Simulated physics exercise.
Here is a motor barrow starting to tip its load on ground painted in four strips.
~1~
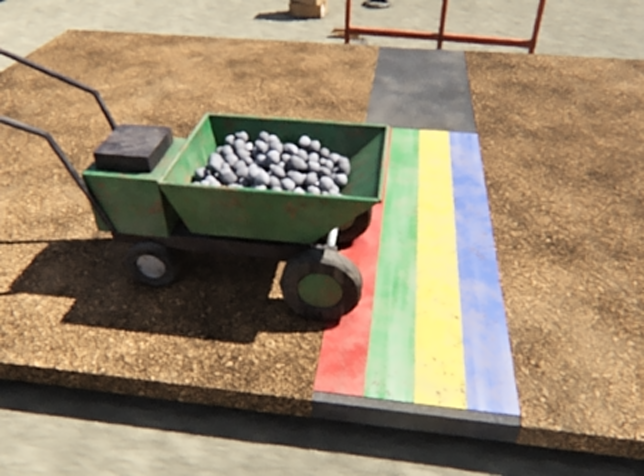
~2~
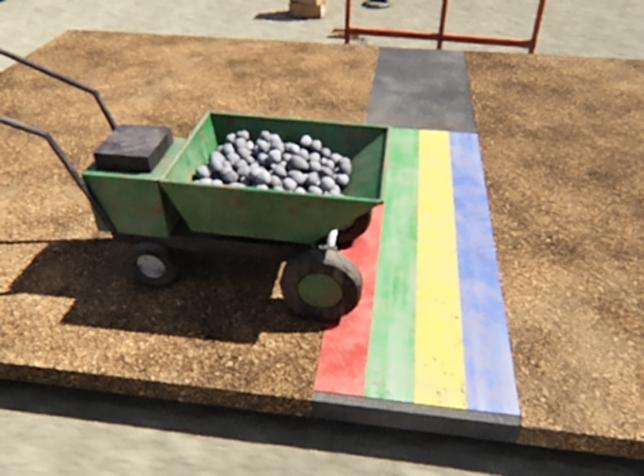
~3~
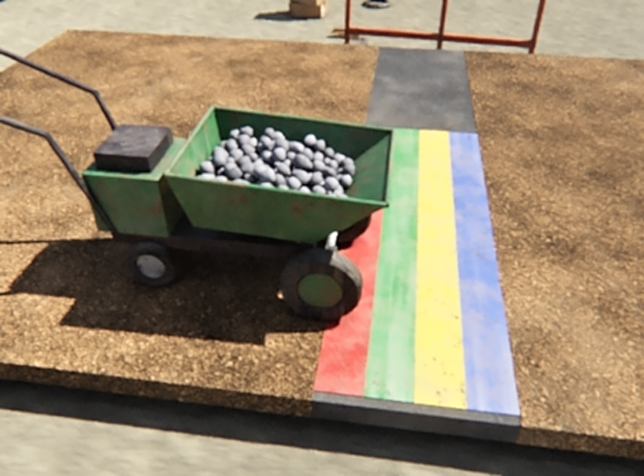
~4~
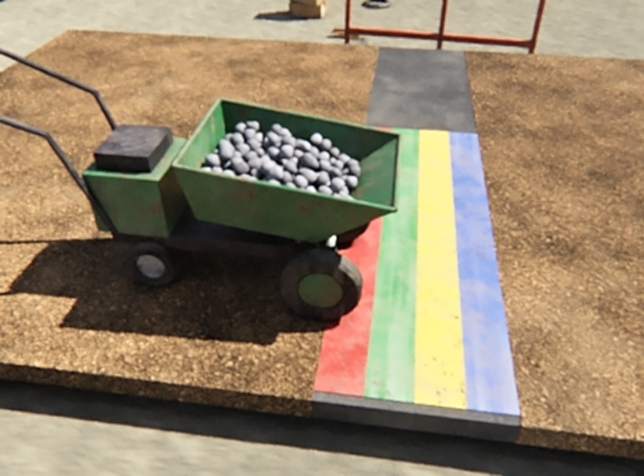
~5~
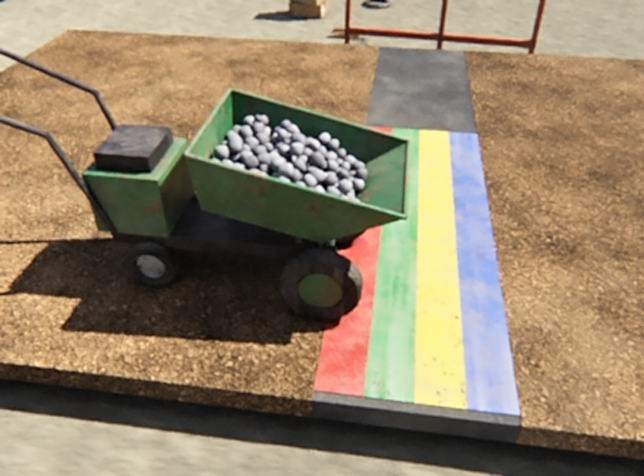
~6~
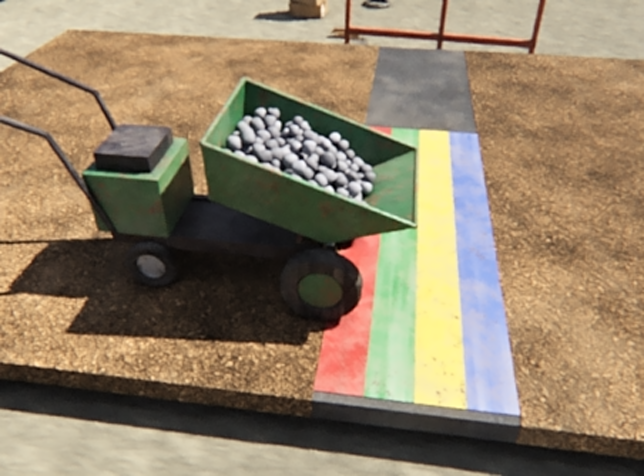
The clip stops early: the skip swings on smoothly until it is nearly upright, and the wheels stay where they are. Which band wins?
The blue strip carries the most.
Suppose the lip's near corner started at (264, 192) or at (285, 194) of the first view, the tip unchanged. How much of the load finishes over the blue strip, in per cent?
Near 10 % and 10 %.
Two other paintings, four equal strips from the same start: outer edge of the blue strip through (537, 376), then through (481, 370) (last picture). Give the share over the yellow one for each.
In turn 30 and 0 in a hundred.
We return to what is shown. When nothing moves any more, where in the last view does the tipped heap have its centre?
Roughly at (491, 283).
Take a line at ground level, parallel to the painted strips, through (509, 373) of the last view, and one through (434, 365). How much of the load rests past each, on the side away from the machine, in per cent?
First some 40, then 90 per cent.
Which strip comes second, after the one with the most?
Second comes the yellow one.
Soon after the last picture, skip tipped steeply; all in the skip.
A little later, skip tipped steeply; about two thirds in the skip; a small part over the yellow strip; about a quarter over the blue strip; a stray few off the paint.
Later still, skip tipped right over; a small part in the skip; a small part over the yellow strip; about a third over the blue strip; about a third off the paint.
At rest, skip tipped right over; a small part in the skip; none over the red strip; a stray few over the green strip; a small part over the yellow strip; about a third over the blue strip; about a third off the paint.
